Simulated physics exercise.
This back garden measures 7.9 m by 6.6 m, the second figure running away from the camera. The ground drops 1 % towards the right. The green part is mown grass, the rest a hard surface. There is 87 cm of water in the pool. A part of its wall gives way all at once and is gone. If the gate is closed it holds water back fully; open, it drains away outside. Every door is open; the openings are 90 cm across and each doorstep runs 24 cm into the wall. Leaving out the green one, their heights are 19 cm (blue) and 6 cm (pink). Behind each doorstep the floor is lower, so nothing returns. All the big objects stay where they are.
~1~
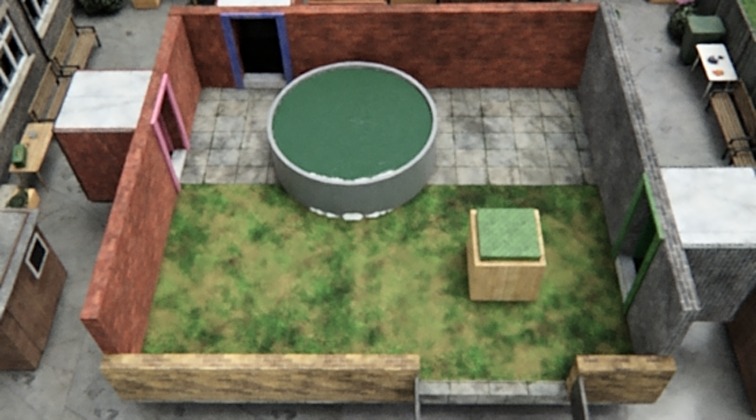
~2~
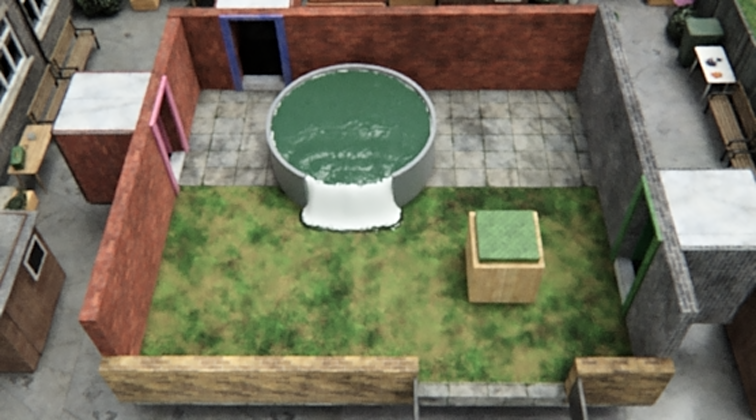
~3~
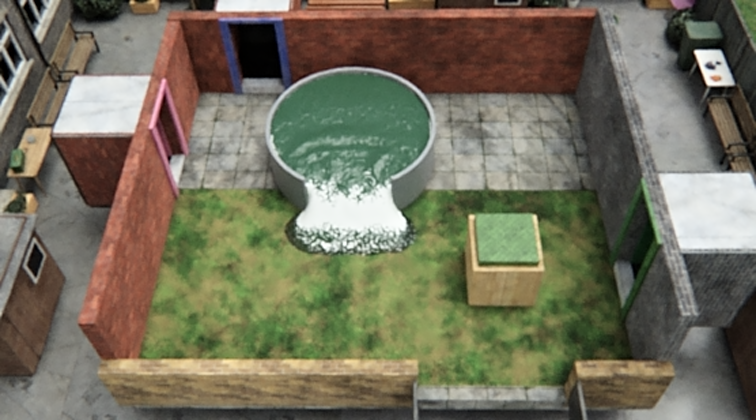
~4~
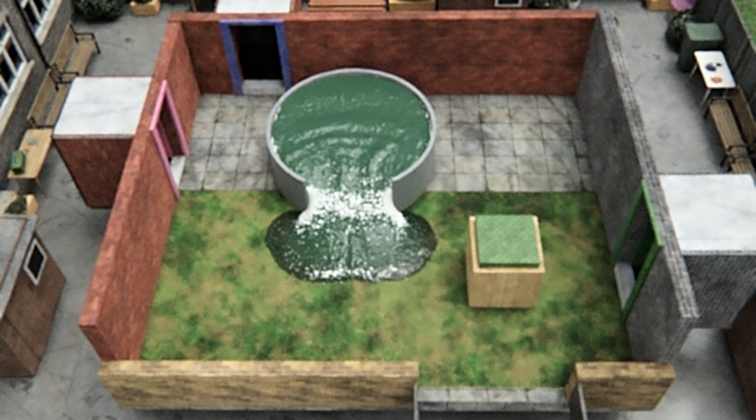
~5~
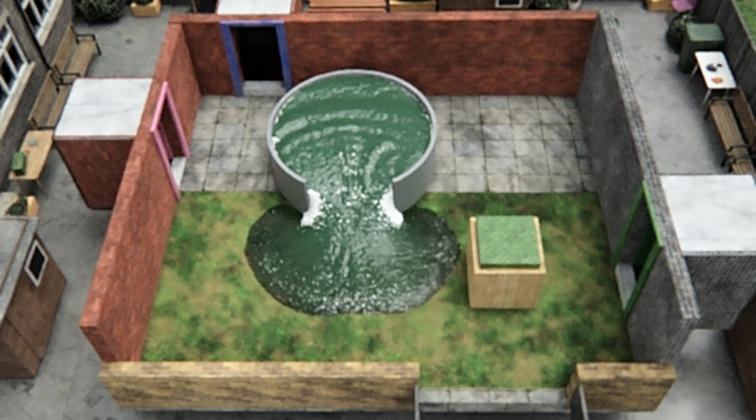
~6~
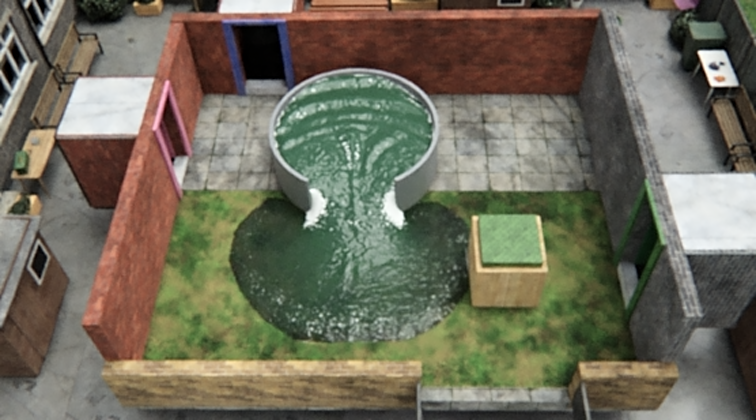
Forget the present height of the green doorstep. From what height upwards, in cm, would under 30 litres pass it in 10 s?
It would have to be roughly 7.5 cm high.
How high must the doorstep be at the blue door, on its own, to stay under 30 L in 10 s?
Roughly 11.0 cm at blue.
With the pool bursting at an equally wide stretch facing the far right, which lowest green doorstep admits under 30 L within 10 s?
About 22 cm.
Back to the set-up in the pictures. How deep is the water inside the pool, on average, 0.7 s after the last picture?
About 62 cm.
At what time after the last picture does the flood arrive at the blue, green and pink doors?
Blue 5.0 s, green 3.6 s, pink 3.6 s.
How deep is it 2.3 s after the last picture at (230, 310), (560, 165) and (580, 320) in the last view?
Roughly 11, 0 and 0 cm, in turn.
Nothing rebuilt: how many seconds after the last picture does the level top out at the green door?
Near 8.5 s.
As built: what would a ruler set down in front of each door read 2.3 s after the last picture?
Depths in cm: Blue 0, green 0, pink 0.
Then, 0.7 s after the last picture water covers 35 % of the floor, deepest (44 cm) near (351, 228); it has not reached the green door.
Then, 2.3 s after the last picture water covers 50 % of the floor, deepest (40 cm) near (149, 384); it has not reached the green door.
Then, 9.3 s after the last picture water covers 100 % of the floor, deepest (19 cm) near (313, 110); 10 cm at the green door, 0 litres in over its 21 cm doorstep.
At the green door as built, the water peaked near 12 cm, 8.3 s after the last picture.
Run again over the same 10 s with other heights there, 48 litres in over 6 cm, 8 litres over 9.5 cm. The limit of 30 litres is kept from about 7.5 cm up.
